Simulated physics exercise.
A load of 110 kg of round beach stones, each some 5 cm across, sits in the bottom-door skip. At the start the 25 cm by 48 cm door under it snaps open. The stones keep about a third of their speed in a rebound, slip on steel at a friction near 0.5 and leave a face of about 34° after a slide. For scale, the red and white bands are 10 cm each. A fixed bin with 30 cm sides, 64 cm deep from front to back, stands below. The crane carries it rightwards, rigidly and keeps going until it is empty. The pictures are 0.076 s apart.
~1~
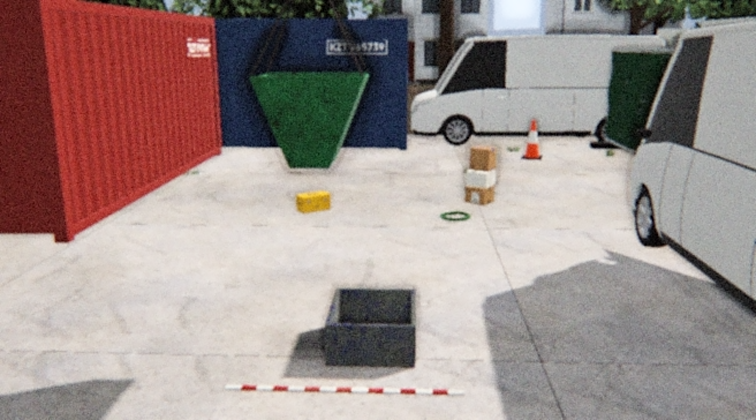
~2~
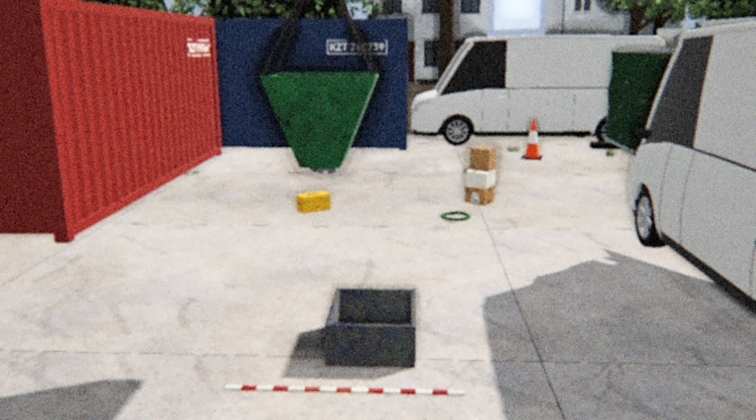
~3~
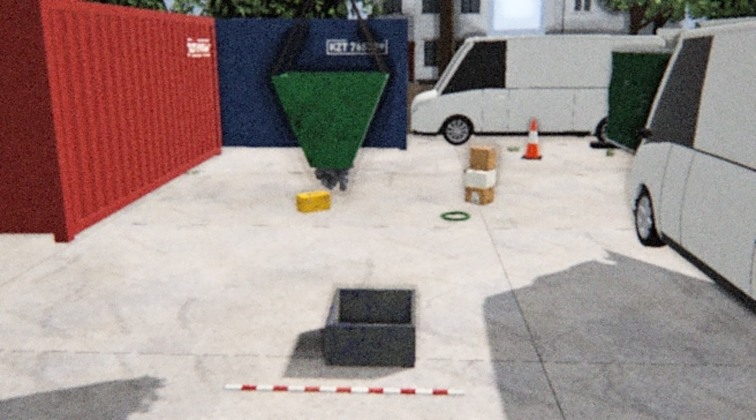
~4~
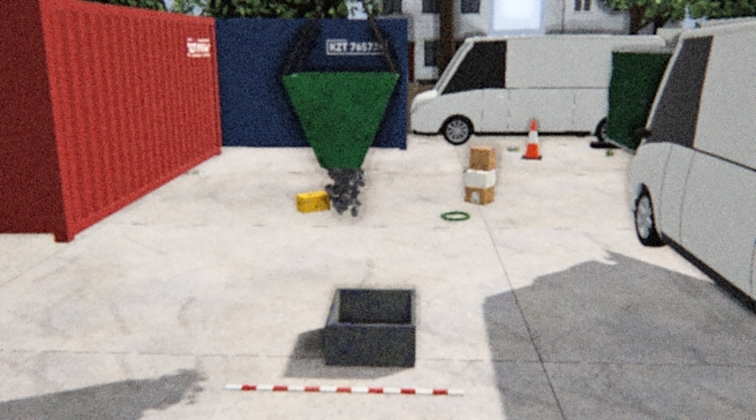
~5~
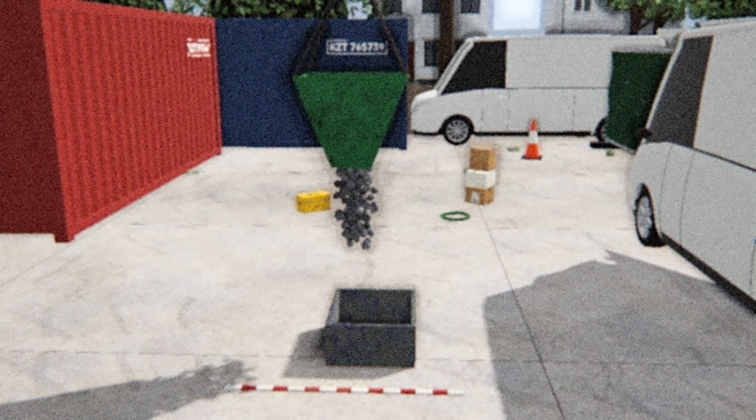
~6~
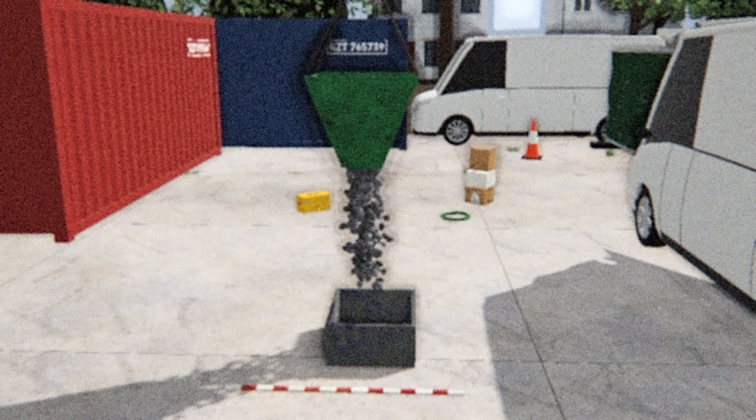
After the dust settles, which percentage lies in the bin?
Some 52 per cent of it.
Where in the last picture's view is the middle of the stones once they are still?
Near (408, 336).
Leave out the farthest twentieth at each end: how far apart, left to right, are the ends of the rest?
About 140 cm.
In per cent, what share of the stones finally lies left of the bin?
Near 0 in a hundred.
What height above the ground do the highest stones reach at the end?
About 22 cm.
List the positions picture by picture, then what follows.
In the first picture, the outlet is at (309, 160); nothing has dropped yet.
In the second picture, the outlet is at (319, 160); 4 % is out.
In the third picture, outlet at (330, 160), the stream shows down to (336, 183); 87 % still inside.
In the fourth picture, outlet at (341, 160), the stream shows down to (347, 208); 77 % still inside.
In the fifth picture, outlet at (351, 160), the stream shows down to (358, 240); 66 % still inside.
In the sixth picture, outlet at (362, 161), the stream shows down to (369, 280); 55 % still inside.
Then, 0.3 s after the last picture, 7 % in the bottom-door skip, 77 % falling or lying in the bin, 16 % falling or lying beside or right of the bin; the stones farthest right are at (431, 298).
Then, 0.7 s after the last picture, 0 % in the bottom-door skip, 52 % falling or lying in the bin, 48 % falling or lying beside or right of the bin; the stones farthest right are at (534, 343).
Then, 1.3 s after the last picture, 0 % in the bottom-door skip, 52 % falling or lying in the bin, 48 % falling or lying beside or right of the bin; the stones farthest right are at (623, 342).
Then, 2.2 s after the last picture, 0 % in the bottom-door skip, 52 % falling or lying in the bin, 48 % falling or lying beside or right of the bin; the stones farthest right are at (648, 352).
Then, 4.1 s after the last picture, 0 % in the bottom-door skip, 52 % in the bin, 48 % beside or right of the bin; the stones farthest right are at (648, 352).
